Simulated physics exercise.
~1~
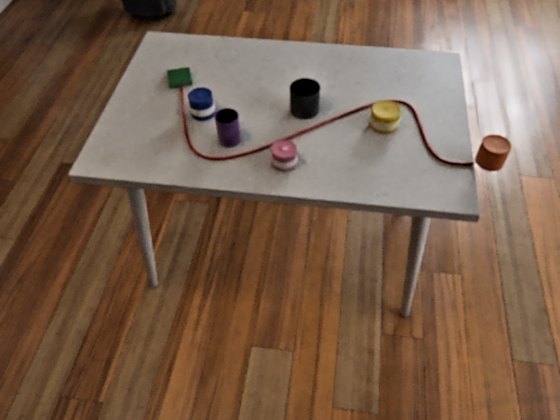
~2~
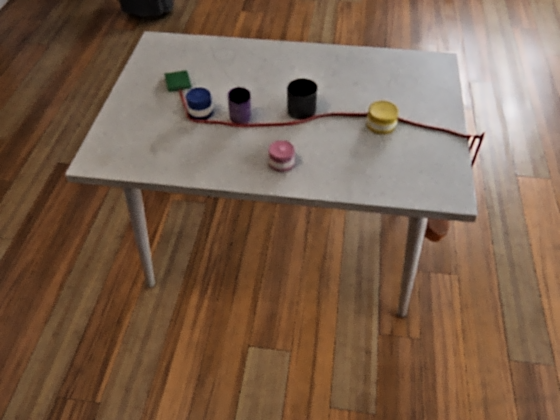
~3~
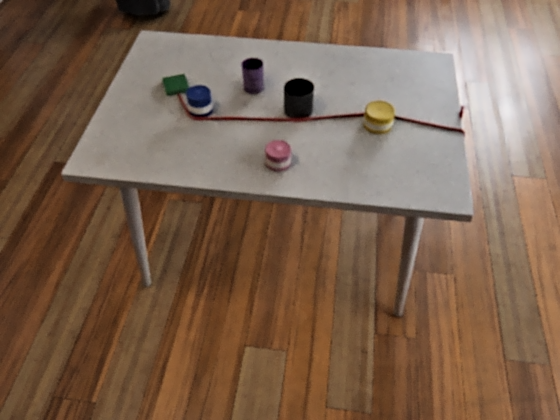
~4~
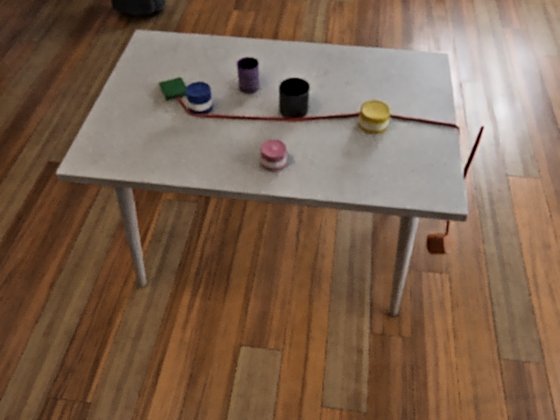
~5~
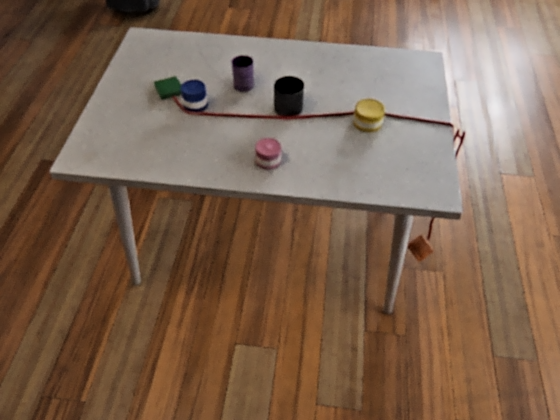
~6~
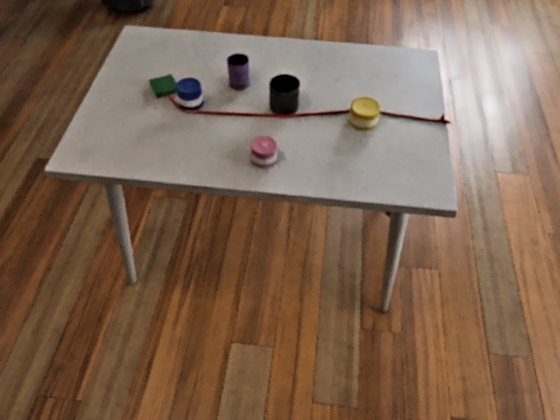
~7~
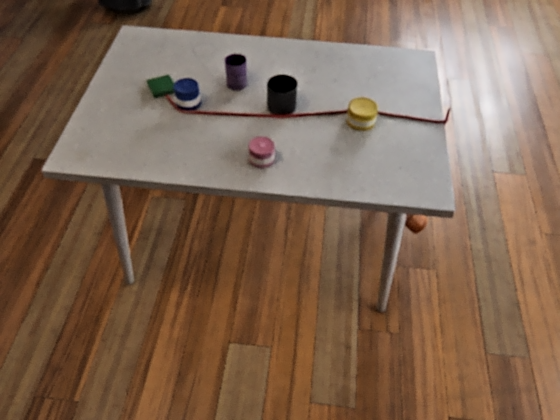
An orange object tied to a red cord dropped off the right side of a white table and swung below, pulling the cord straighter and shifting the purple cup toward the back, where it stayed upright while the other cups and tins remained on top.
